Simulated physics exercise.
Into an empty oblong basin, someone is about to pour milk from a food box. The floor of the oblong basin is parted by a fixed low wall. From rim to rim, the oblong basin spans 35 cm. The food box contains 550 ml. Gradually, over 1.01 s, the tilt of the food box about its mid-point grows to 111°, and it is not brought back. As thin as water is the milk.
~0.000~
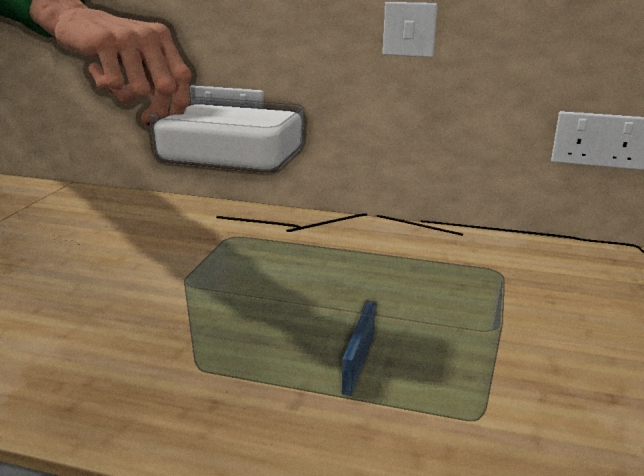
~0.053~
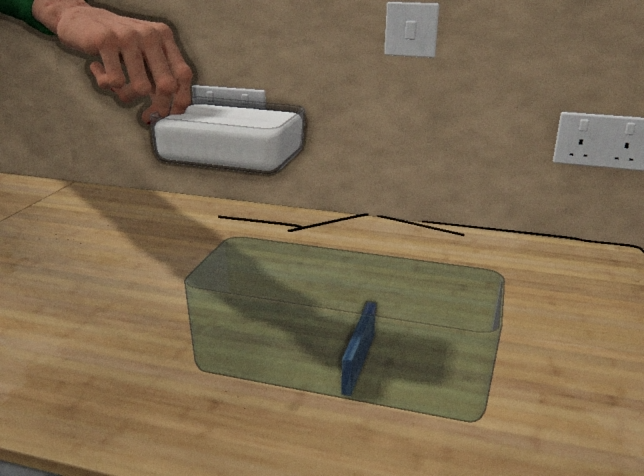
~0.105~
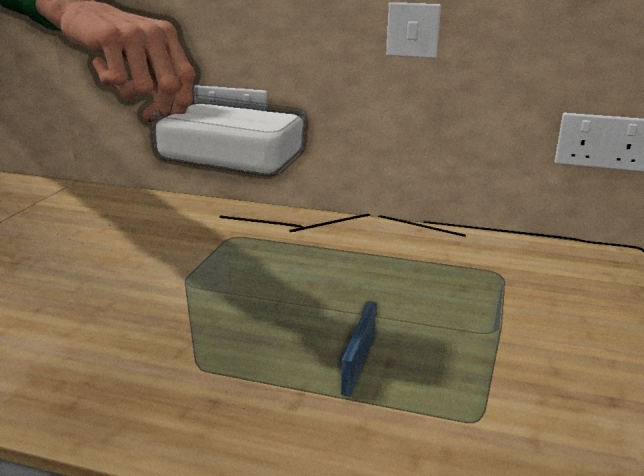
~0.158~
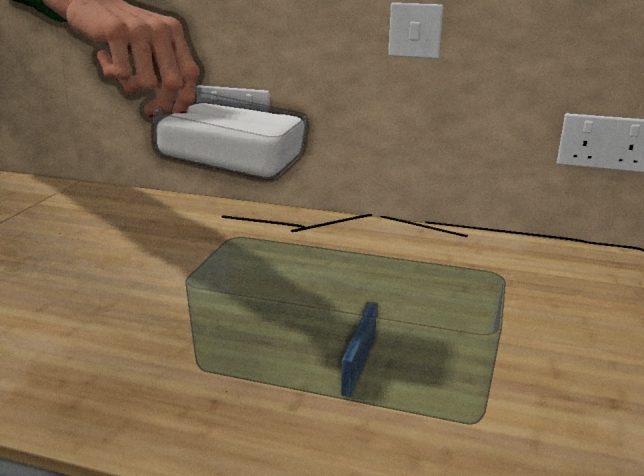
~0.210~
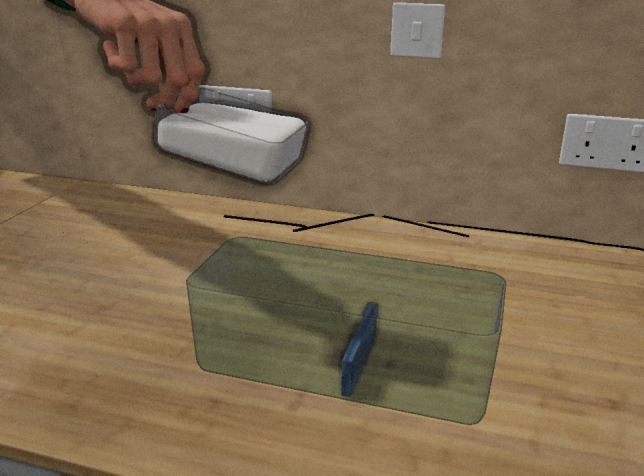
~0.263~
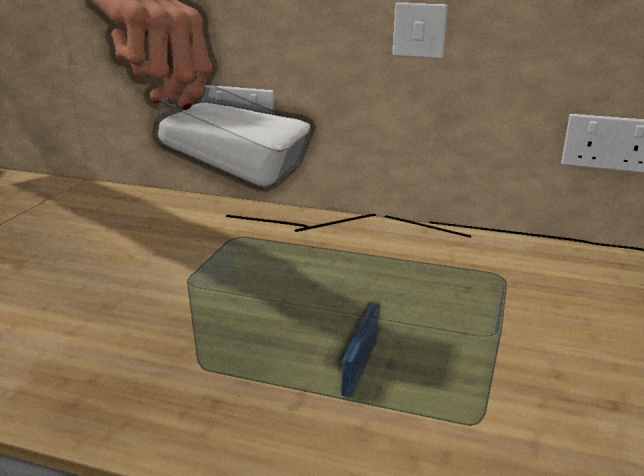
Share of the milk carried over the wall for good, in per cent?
Near 37 per cent.
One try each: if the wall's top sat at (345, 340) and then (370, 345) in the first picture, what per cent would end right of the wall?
It comes to 60 per cent, and then 20 per cent.
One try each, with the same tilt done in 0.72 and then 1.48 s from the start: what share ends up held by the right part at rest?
Respectively 20 and 40 %.
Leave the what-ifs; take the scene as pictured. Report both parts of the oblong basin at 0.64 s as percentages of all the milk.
Around 18 on the left and around 20 on the right.
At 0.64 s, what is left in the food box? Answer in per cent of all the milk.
About 14 per cent.
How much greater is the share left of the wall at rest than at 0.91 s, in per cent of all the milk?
Near 5 percent, more or less.
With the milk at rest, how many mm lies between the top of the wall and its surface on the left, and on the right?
On the left it's about 38 mm; on the right, about 40 mm.
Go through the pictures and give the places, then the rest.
In the first picture, tilt 0°; pouring edge (292, 118); surface from (174, 113) to (292, 123); the oblong basin's rim runs from (206, 260) to (502, 302); the wall's top is at (360, 330).
In the second picture, tilt 1°; pouring edge (293, 120); surface from (175, 112) to (292, 124).
In the third picture, tilt 3°; pouring edge (294, 123); surface from (176, 112) to (293, 125).
In the fourth picture, tilt 7°; pouring edge (295, 128); surface from (178, 112) to (295, 127).
In the fifth picture, tilt 11°; pouring edge (296, 134); surface from (179, 112) to (297, 129).
In the sixth picture, tilt 18°; pouring edge (297, 142); surface from (180, 111) to (297, 134); 4 per cent is over the edge.
By 0.64 s the tilt is 78° and 13 per cent is still to pour, 17 is left of the wall and 20 right of it.
By 0.91 s the tilt is 108° and 2 per cent is still to pour, 50 is left of the wall and 37 right of it.
By 1.20 s the tilt is 111° and 0 per cent is still to pour, 55 is left of the wall and 37 right of it.
By 1.51 s the tilt is 111° and 0 per cent is still to pour, 56 is left of the wall and 37 right of it.
At rest 56 per cent lies left of the wall, 37 right of it and 7 outside.
